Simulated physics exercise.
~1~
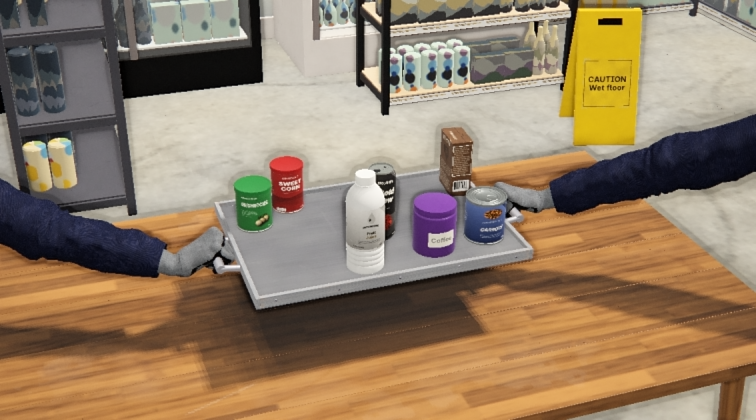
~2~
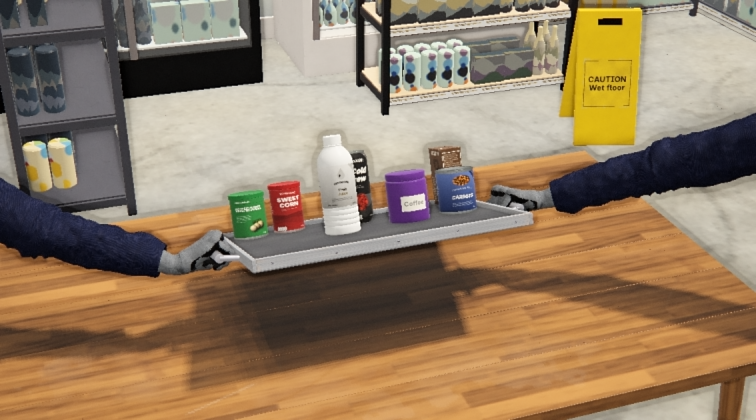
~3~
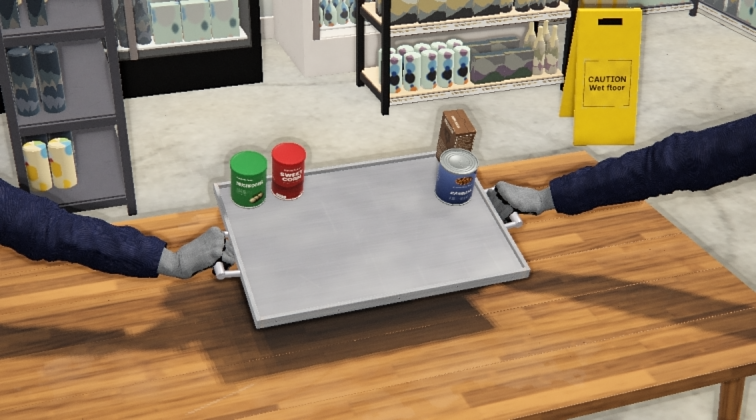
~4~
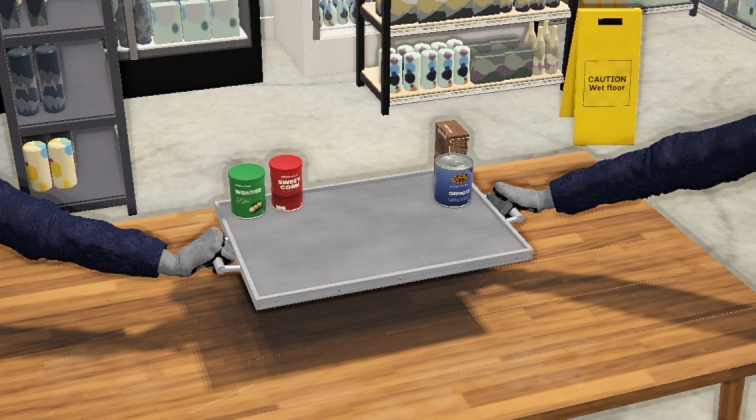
Gloved hands tilting a gray tray of groceries back and forth above a wooden table, leaving two tins, a can and a packet.
